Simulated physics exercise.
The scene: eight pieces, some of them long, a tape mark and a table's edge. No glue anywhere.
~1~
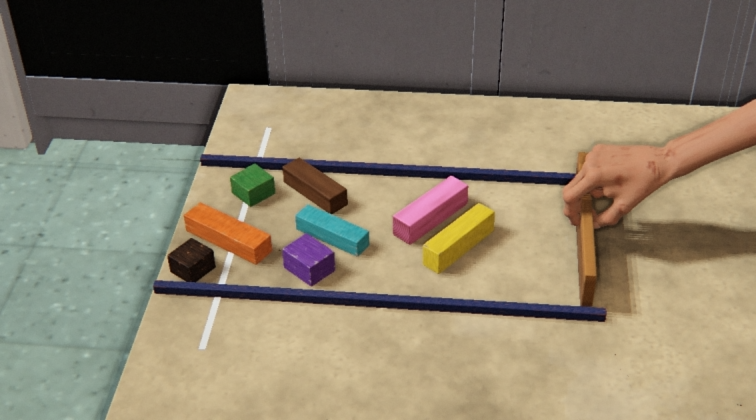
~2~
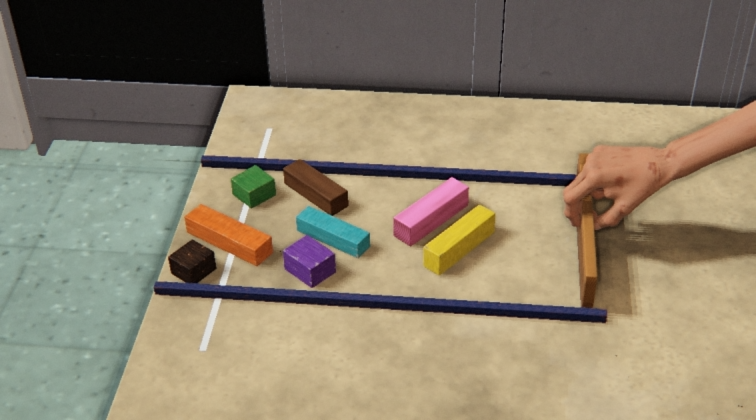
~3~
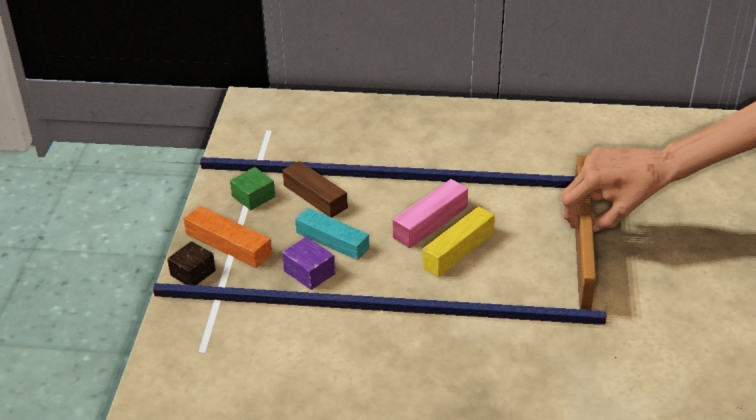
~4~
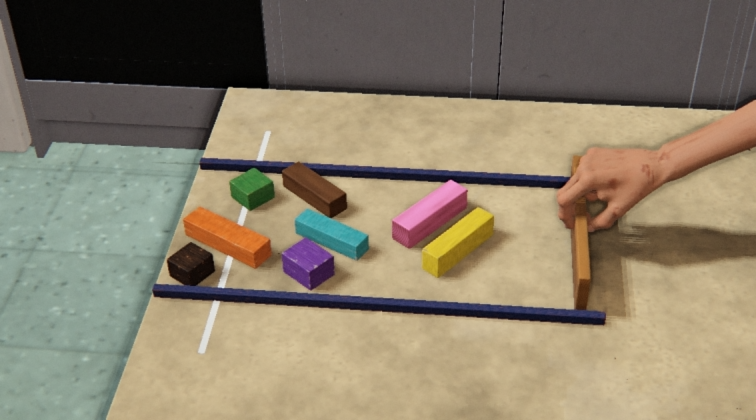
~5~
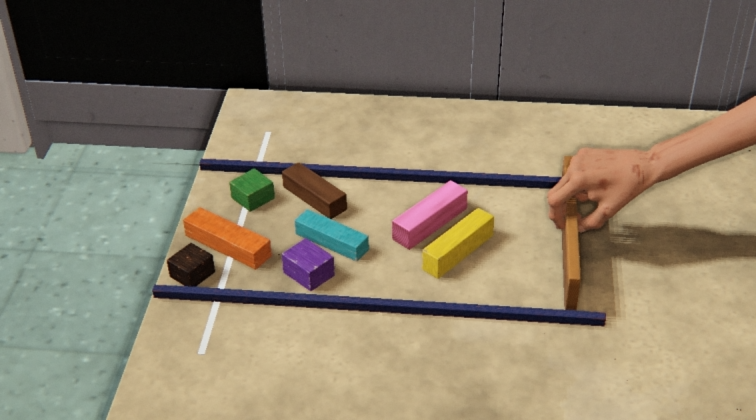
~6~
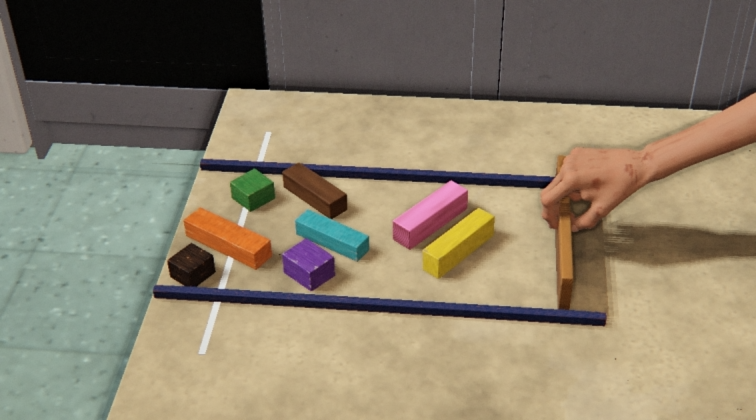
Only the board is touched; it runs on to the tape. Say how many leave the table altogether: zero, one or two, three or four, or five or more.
Outcome: The number that fall off is three or four.
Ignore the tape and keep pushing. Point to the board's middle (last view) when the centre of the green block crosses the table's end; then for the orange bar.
Its middle is around (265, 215) and around (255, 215).
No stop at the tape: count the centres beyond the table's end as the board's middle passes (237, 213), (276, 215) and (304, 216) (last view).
It would be 4, 0 and 0.
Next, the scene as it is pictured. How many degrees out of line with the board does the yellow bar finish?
Near 0 degrees.
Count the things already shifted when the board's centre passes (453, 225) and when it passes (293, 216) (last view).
2 and 7.
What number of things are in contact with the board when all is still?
That makes 2.
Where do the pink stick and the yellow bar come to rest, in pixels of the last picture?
First (222, 193), then (224, 234).
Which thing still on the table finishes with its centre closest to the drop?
The turquoise bar ends nearest.
Soon after, none off yet; black block at rest near (192, 266); orange bar at rest near (228, 238); green block at rest near (253, 190).
After that, none off yet; black block at rest near (191, 266); orange bar displaced a little near (201, 234); green block displaced about its own width near (207, 199).
In the end, the number that fall off is three or four; gone, brown stick, green block, orange bar and black block.
